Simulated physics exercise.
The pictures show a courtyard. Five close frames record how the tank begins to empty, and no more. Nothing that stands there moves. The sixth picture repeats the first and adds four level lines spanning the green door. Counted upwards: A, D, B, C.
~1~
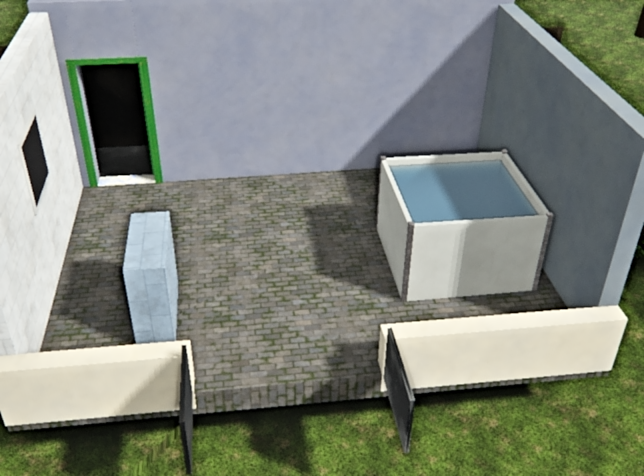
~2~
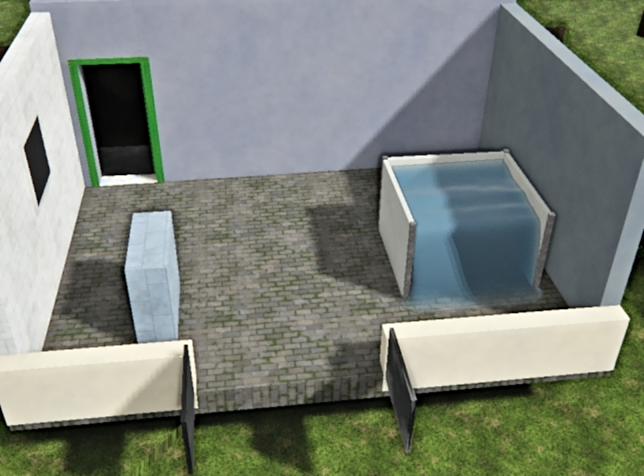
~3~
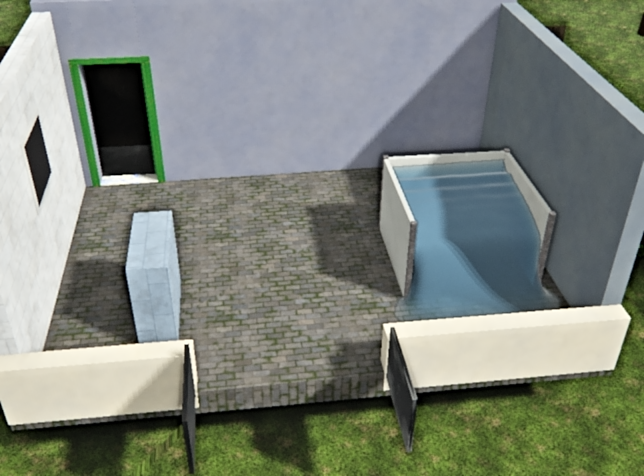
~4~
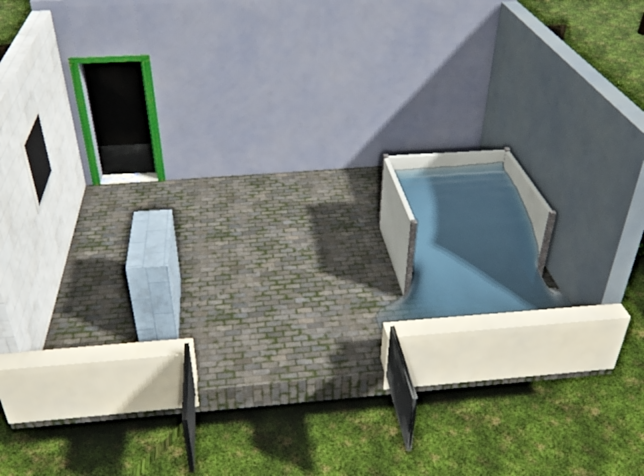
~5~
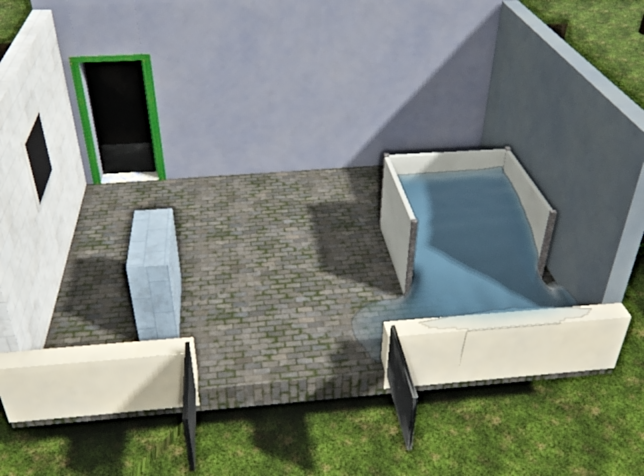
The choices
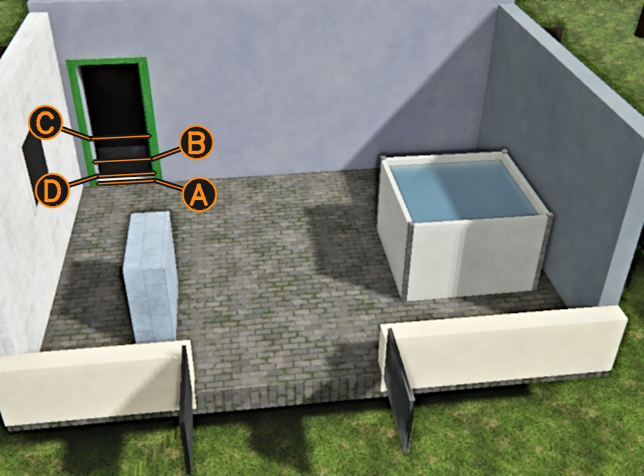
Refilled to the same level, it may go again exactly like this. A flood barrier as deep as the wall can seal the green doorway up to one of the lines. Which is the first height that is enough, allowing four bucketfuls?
Go for D.
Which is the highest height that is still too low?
The answer is A.
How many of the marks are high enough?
Three.
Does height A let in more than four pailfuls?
Yes, it does.
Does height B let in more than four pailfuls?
No, that is safe.
In orange, A at (127, 182); B at (123, 160); C at (119, 137); D at (125, 174); from the bottom up A, D, B, C.
For height A, dozens of bucketfuls pour in.
For height B, nothing gets over.
For height C, nothing gets over.
For height D, a splash gets over, under a bucket.
